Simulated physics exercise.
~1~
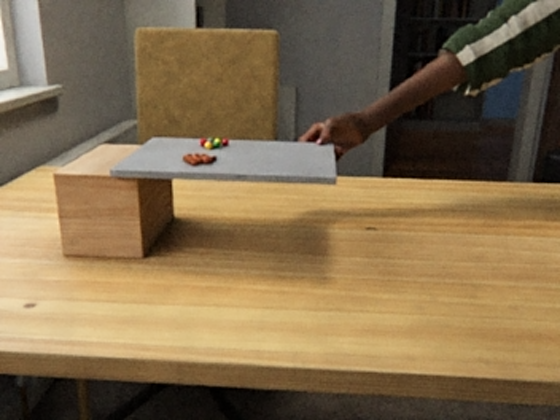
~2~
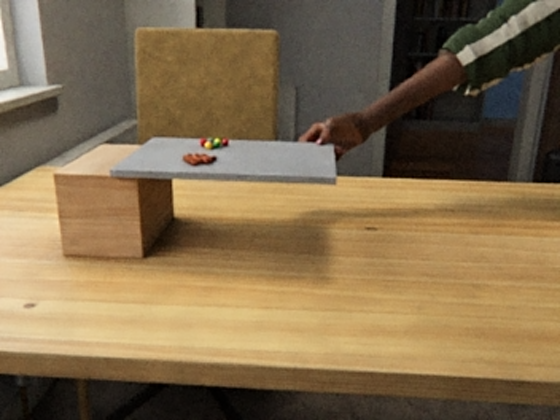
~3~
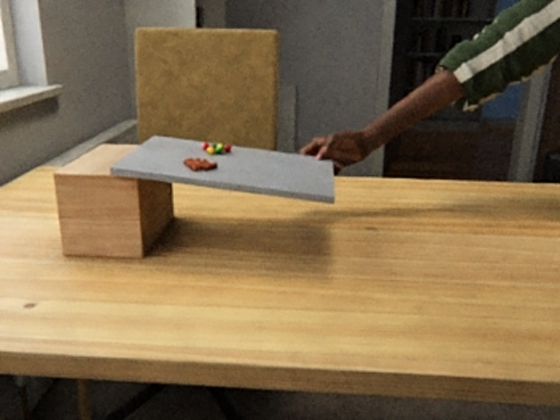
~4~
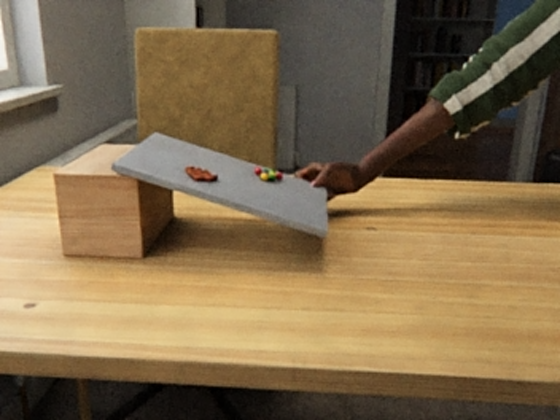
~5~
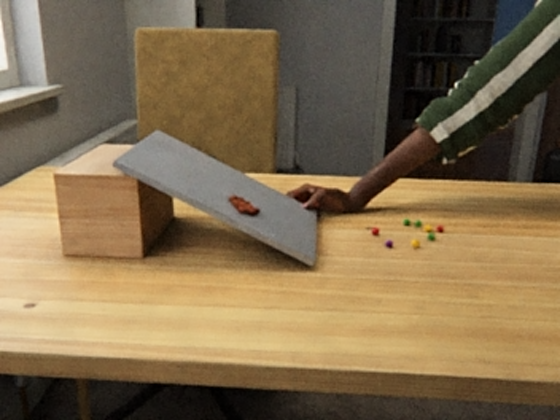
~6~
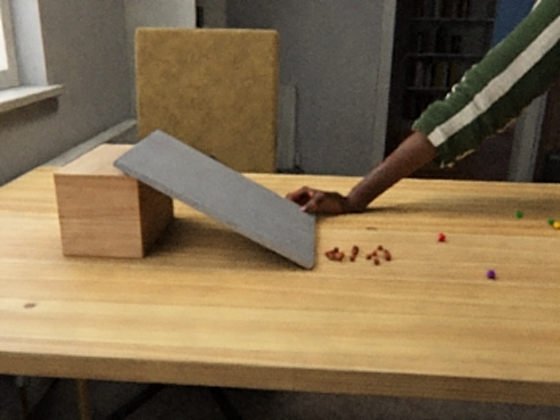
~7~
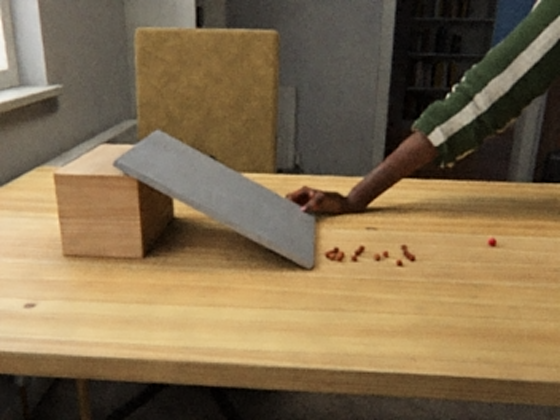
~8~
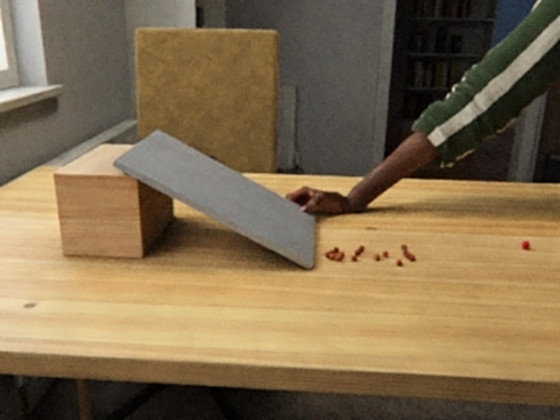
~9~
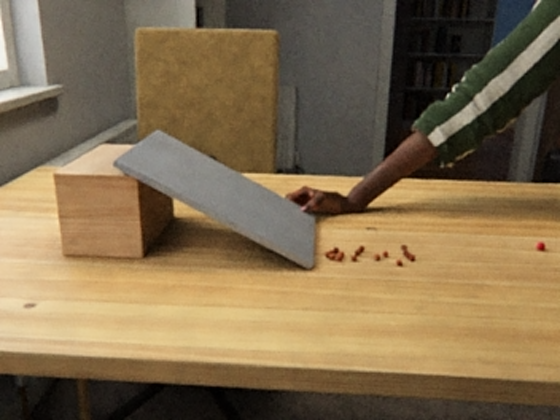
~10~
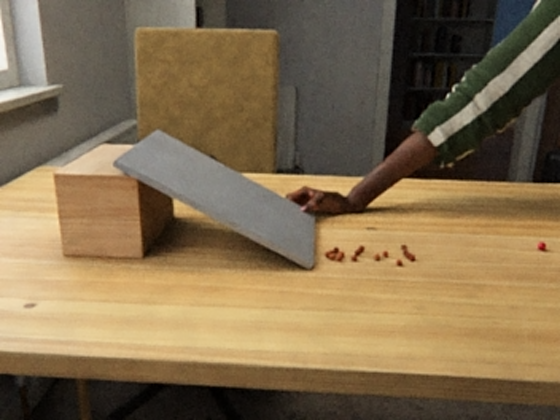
A hand lowers a grey board, bright beads roll far away and reddish bits stop nearby.
